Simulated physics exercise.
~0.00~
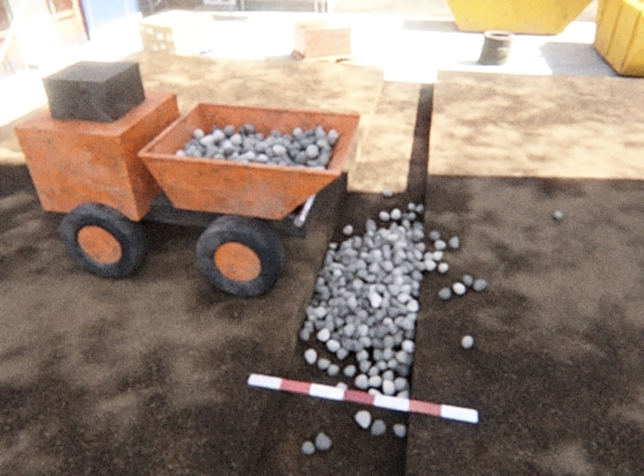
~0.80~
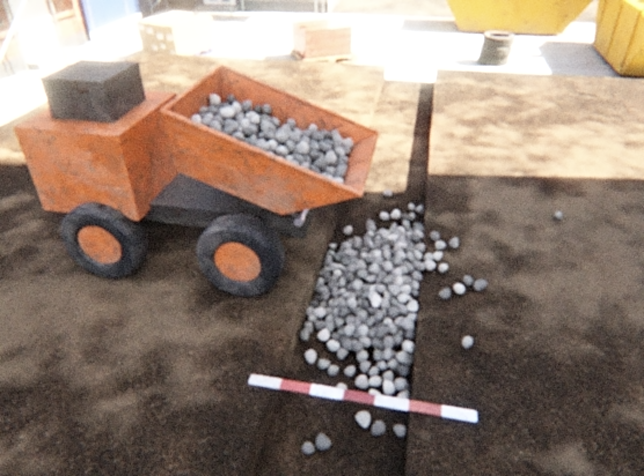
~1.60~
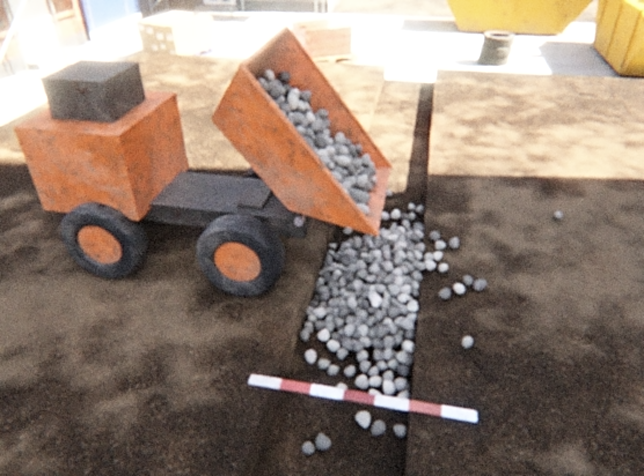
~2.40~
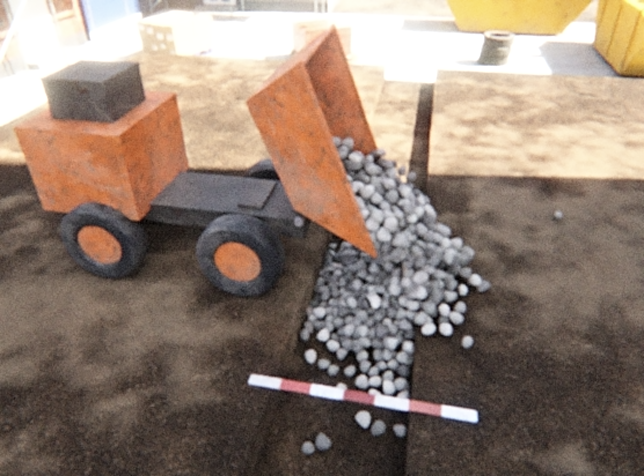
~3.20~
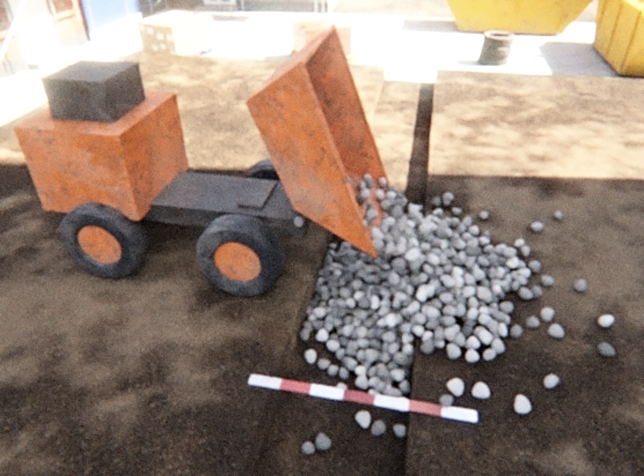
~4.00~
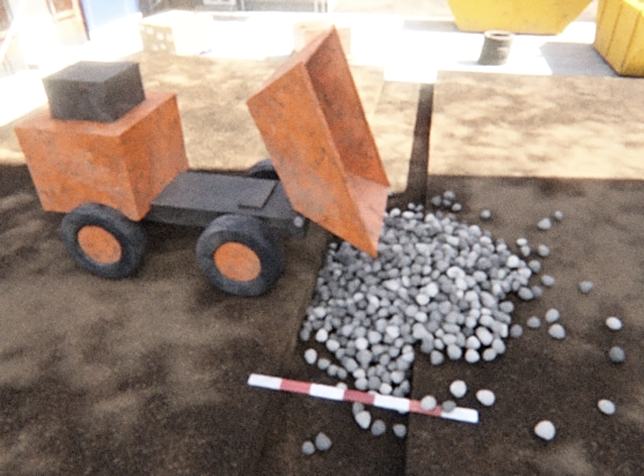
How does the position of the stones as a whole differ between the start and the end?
At the start the stones are partly in the dumper's skip and partly in a narrow heap in the trench. By the end they lie further right and a little lower in view, in a broad heap that spreads past the trench's far edge.
An orange dumper with a dark block on top and dark wheels stands at the left of a sunlit, shadow-dappled dirt yard, seen from above by a still camera, its skip full of grey cobbles. A heap of similar stones already lies in the narrow trench ahead, near a red and white striped rod, with yellow containers behind. The skip tips steeply to the right, its load at first staying inside. Then the cobbles pour onto the old heap, and some roll over the trench's far edge. Finally the skip stays raised and empty above a broad heap, with loose stones scattered to the right.
